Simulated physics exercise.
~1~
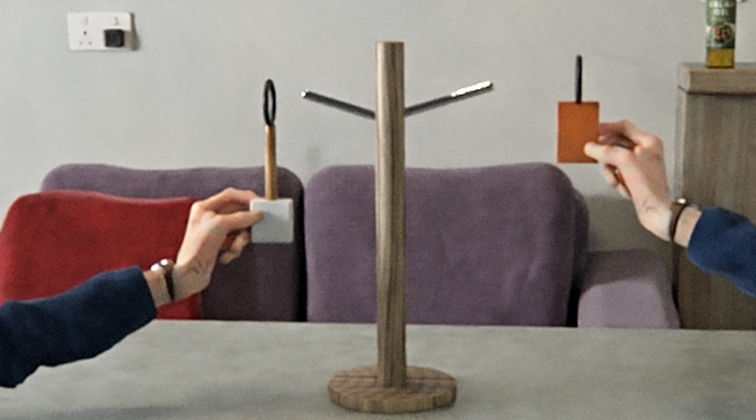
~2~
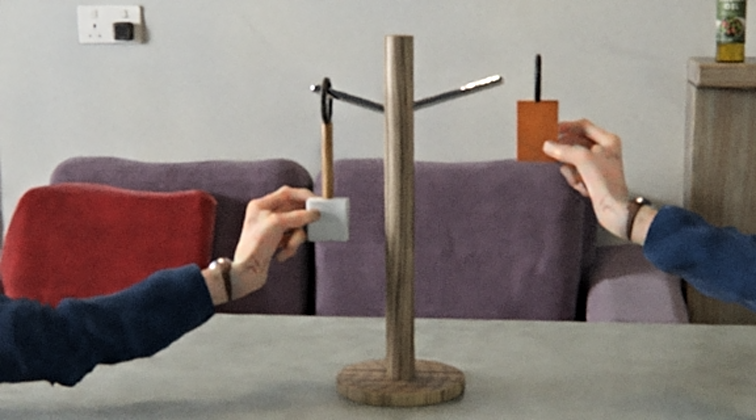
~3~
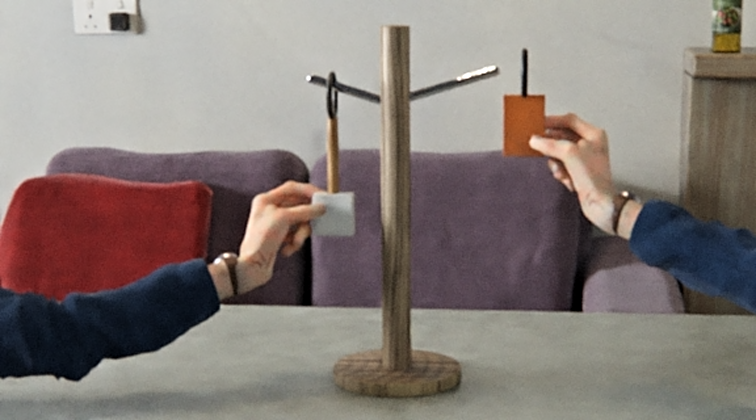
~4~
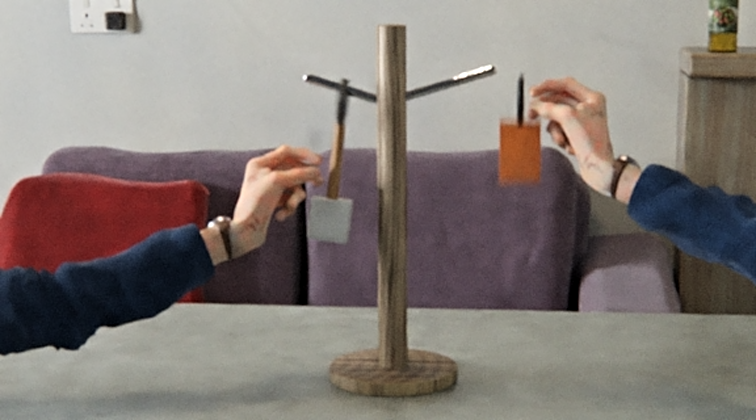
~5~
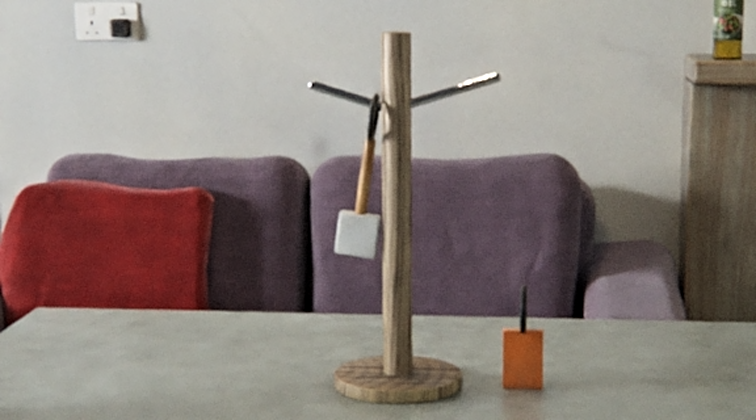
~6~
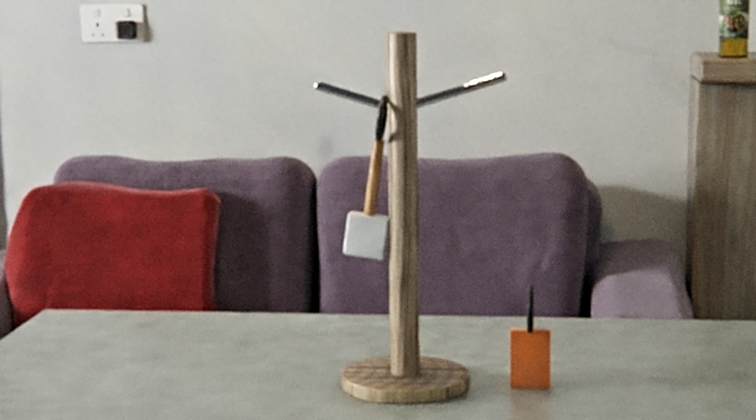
Two hands releasing objects beside a wooden peg stand, the white brush staying hooked on the left, the orange tag dropping to the table.
